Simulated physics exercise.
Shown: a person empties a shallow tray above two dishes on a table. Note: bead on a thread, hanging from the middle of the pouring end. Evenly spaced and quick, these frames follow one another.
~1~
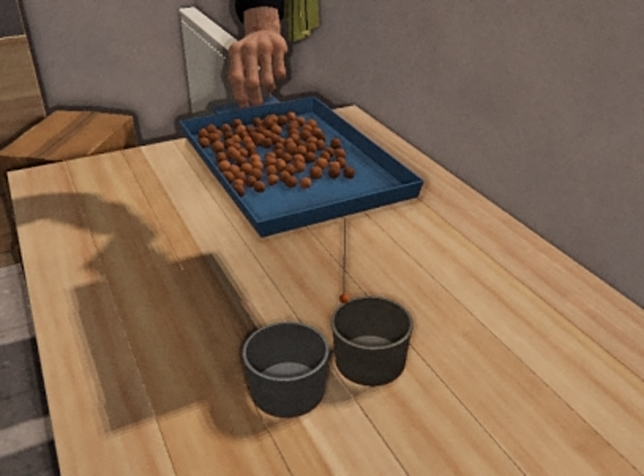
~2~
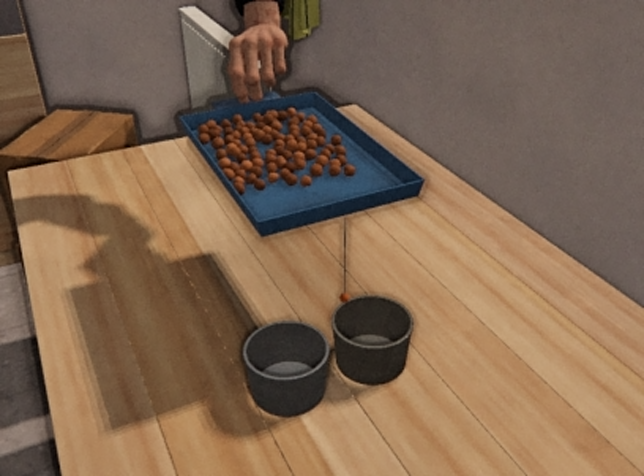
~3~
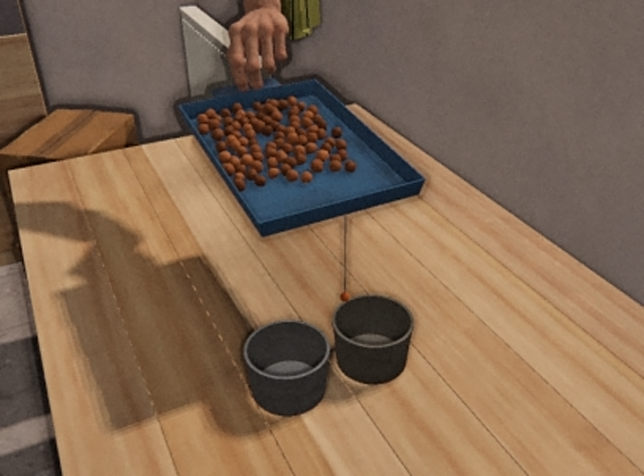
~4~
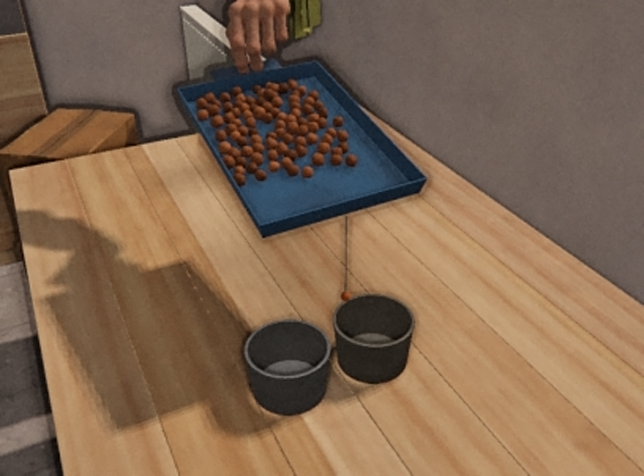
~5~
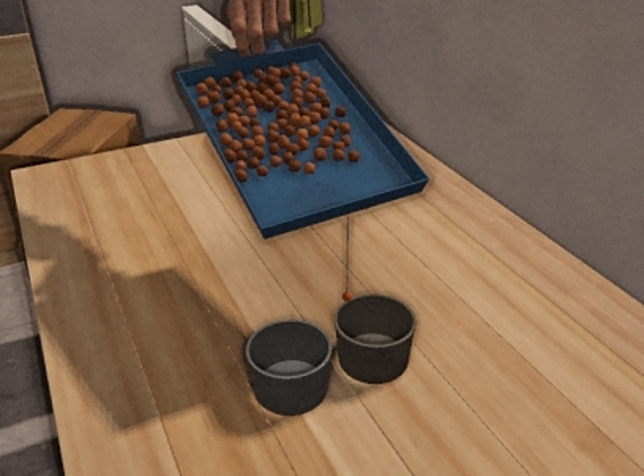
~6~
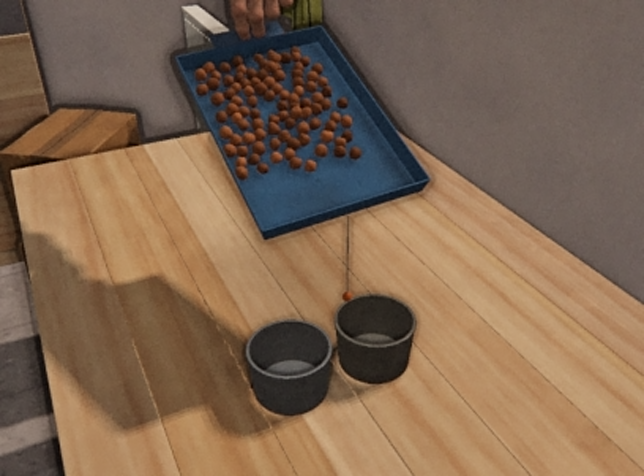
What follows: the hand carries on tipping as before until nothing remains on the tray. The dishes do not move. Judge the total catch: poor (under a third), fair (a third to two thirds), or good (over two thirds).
The dishes collect at least a third and at most two thirds of the load.
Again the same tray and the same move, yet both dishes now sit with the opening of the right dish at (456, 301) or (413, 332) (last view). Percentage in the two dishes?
First placement: Some 20 %; second placement: Some 60 %.
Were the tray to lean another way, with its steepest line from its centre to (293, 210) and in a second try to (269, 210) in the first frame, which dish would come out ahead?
Try one: The left-side dish. Try two: The left-side dish.
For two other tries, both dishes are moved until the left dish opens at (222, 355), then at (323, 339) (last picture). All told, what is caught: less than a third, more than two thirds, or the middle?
In order: Below one third, then between a third and two thirds.
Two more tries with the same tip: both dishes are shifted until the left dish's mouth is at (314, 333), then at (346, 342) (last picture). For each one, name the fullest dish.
Position 1 - the left-side one; position 2 - the left-side one.
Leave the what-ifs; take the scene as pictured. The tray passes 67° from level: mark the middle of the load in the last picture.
Centre estimate: (310, 184).
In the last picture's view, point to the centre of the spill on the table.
Centre, final frame: Roughly (382, 441).
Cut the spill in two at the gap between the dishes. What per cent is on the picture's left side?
20 per cent or thereabouts.
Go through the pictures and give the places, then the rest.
The first picture shows corners of the pouring end at (260, 219) and (419, 180), level; middle of the load at (279, 149), hazelnuts; left dish at (303, 393); right dish at (391, 362); bead on its thread at (344, 299).
The second picture shows corners of the pouring end at (261, 219) and (420, 179), level; middle of the load at (279, 145).
The third picture shows corners of the pouring end at (261, 220) and (421, 178), tipped barely, lowest at the left corner; middle of the load at (279, 137).
The fourth picture shows corners of the pouring end at (263, 222) and (422, 177), tipped a little, lowest at the left corner; middle of the load at (280, 126).
The fifth picture shows corners of the pouring end at (264, 224) and (425, 177), tipped clearly, lowest at the left corner; middle of the load at (282, 116).
The sixth picture shows corners of the pouring end at (265, 227) and (426, 177), tipped clearly, lowest at the left corner; middle of the load at (283, 106); left dish at (307, 391); right dish at (394, 360).
Soon, tray tipped steeply; nearly all on the tray; a stray few in the air.
A while on, tray tipped past a quarter turn; about two thirds on the tray; a small part in the left dish; about a quarter outside both; a small part in the air.
Towards the end, tray tipped past a quarter turn; about a third in the left dish; a small part in the right dish; about half outside both.
Finally, tray tipped past a quarter turn; about a third in the left dish; a small part in the right dish; about half outside both.
